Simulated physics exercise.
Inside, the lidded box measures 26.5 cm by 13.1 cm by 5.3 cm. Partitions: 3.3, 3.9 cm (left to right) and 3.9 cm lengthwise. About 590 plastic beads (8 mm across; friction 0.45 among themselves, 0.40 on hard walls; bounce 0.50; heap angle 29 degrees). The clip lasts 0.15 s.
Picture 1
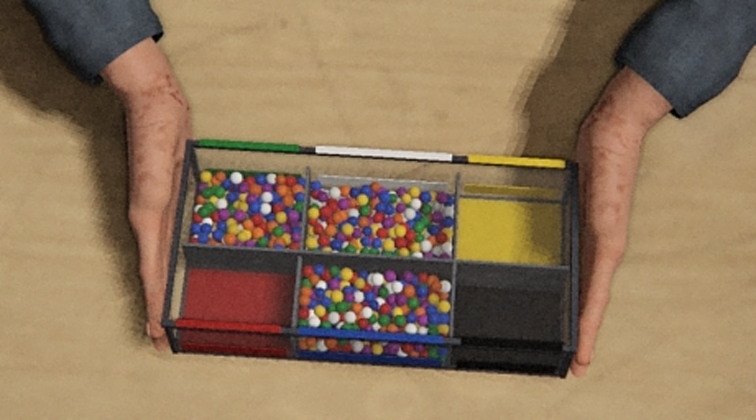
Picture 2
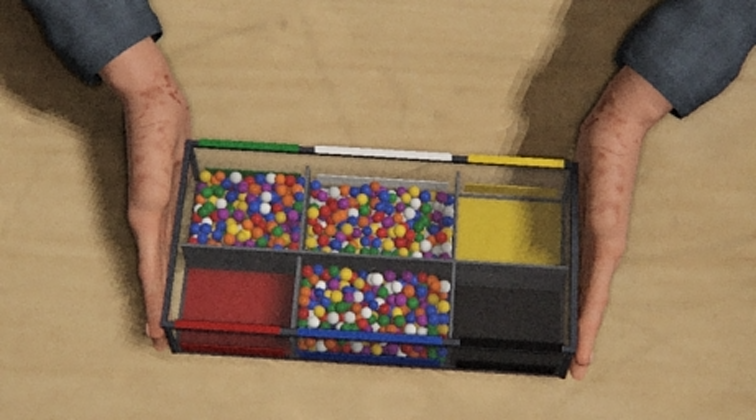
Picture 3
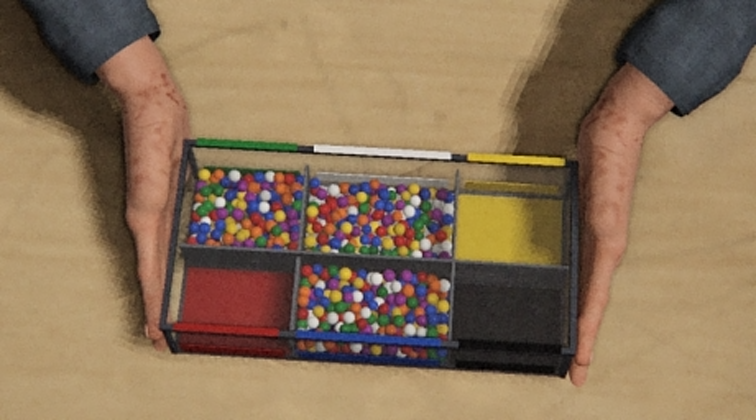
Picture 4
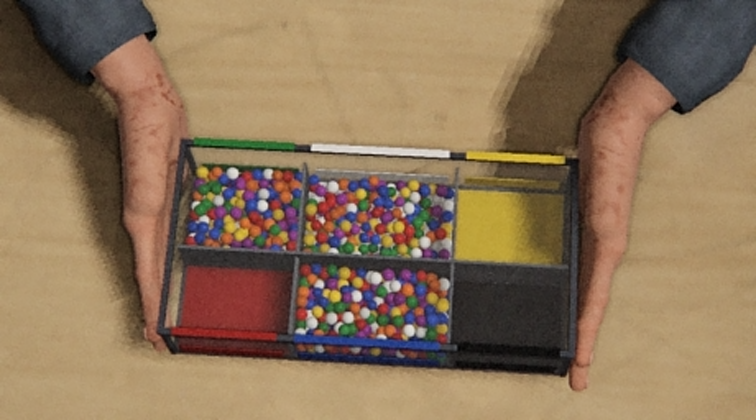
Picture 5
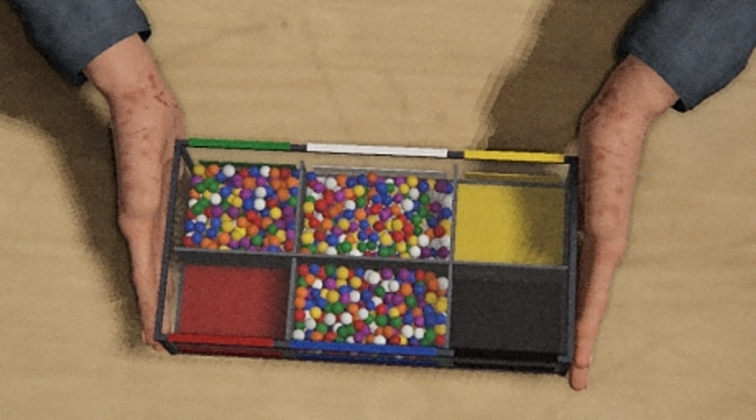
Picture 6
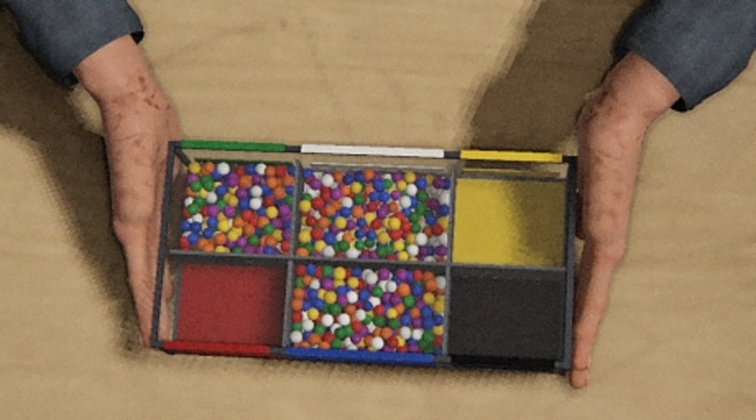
Two hands gradually tilting a clear-topped divided box of multicoloured beads, the beads staying in three of its six coloured compartments.
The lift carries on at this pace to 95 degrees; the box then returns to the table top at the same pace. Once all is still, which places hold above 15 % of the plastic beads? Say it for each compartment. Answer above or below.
Red below, blue above, green above, yellow below, white above, black below.
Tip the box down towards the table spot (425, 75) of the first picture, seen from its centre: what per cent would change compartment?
Some 10 per cent.
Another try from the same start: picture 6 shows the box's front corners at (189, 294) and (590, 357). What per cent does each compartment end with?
Red 0; blue 35; green 20; yellow 5; white 35; black 5.
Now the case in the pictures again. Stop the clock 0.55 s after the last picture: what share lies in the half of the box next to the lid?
About 50 per cent.
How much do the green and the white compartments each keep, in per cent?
Green 30; white 20.
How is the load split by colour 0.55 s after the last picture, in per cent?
Red 5; blue 40; green 30; yellow 0; white 25; black 0.
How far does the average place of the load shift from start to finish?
Some 2.0 cm.
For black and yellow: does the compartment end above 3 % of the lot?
Black no; yellow no.
Then, 0.55 s after the last picture, tilt 95 degrees; red 5 %, blue 40 %, green 30 %, white 25 %.
Then, 0.92 s after the last picture, tilt 41 degrees; red 10 %, blue 40 %, green 30 %, white 20 %.
Then, 1.38 s after the last picture, tilt 0 degrees; red 10 %, blue 40 %, green 30 %, white 20 %.
In the end, red 10 %, blue 40 %, green 30 %, yellow 0 %, white 20 %, black 0 %.
